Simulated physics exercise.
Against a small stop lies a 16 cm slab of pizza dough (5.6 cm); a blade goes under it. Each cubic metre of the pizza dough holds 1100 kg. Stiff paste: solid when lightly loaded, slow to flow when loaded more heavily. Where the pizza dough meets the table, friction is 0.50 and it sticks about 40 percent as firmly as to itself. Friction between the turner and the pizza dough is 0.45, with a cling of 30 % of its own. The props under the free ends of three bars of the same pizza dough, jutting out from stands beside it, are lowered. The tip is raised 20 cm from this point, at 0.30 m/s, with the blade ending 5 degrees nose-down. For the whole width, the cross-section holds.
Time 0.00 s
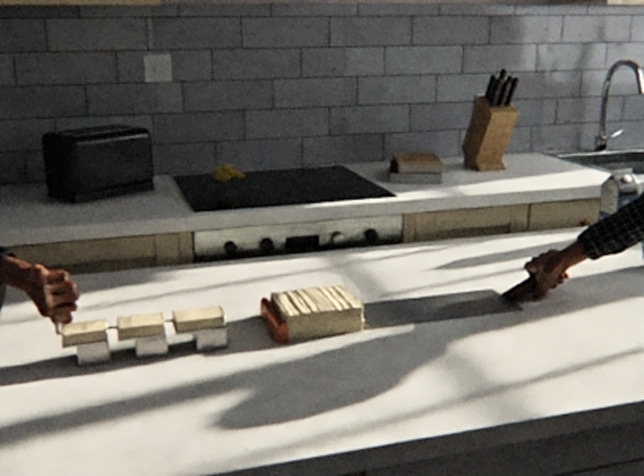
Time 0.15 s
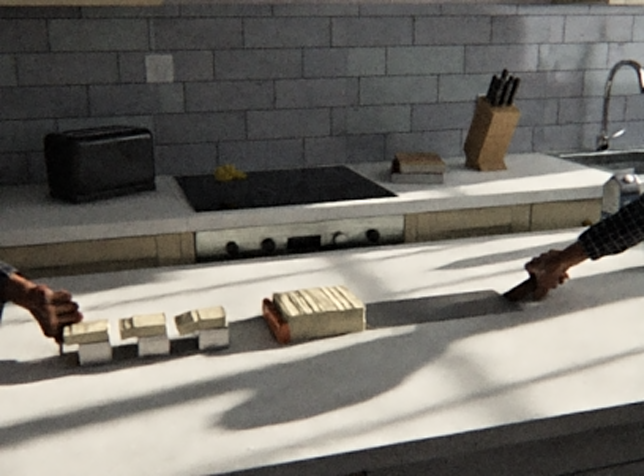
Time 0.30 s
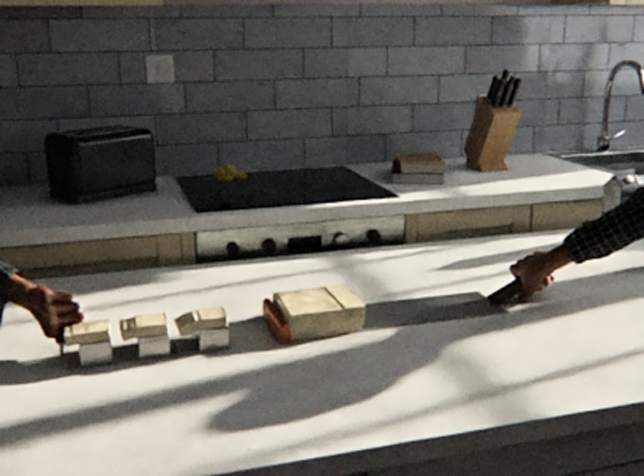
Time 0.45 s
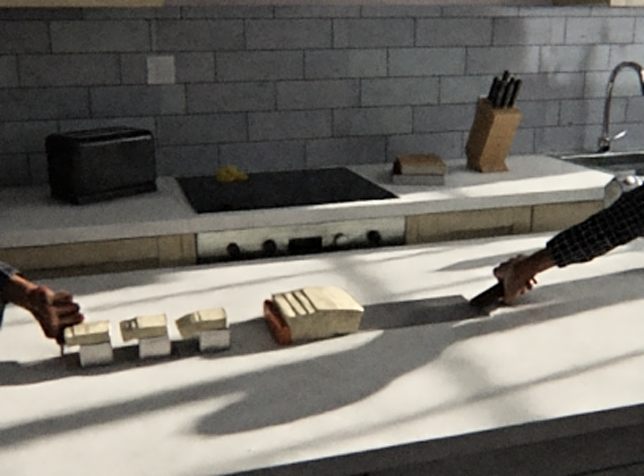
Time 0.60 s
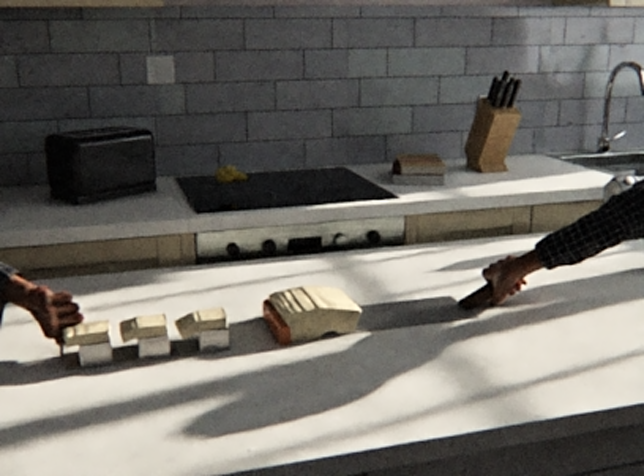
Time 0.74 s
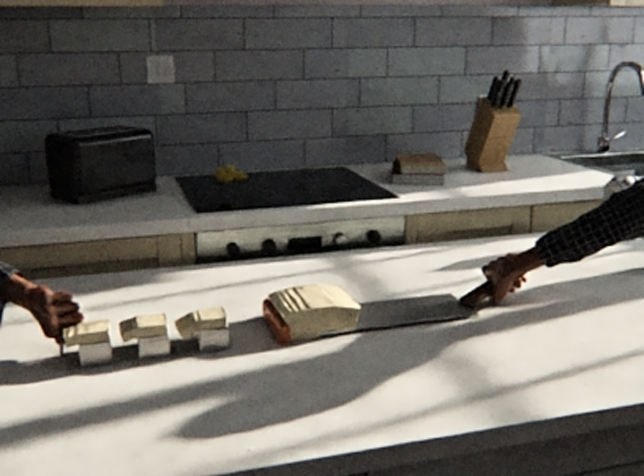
A hand on the right slid a wide, flat blade leftward under a pale slab of dough on a sunlit counter, and the slab's top became rounded while three small bars at left drooped slightly.
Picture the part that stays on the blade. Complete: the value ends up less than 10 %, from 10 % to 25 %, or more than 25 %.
The value ends up less than 10 %.
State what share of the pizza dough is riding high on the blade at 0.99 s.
The answer is near 7 per cent.
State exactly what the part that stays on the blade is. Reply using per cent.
Roughly 0 percent.
After 0.99 s, the tip is 7.6 cm up.
After 1.28 s, the tip is 16 cm up.
After 1.58 s, the tip is 20 cm up and 0 % is riding high on the blade.
After 1.87 s, the tip is 20 cm up and 0 % is riding high on the blade.
After 1.97 s, the tip is 20 cm up and 0 % is riding high on the blade.
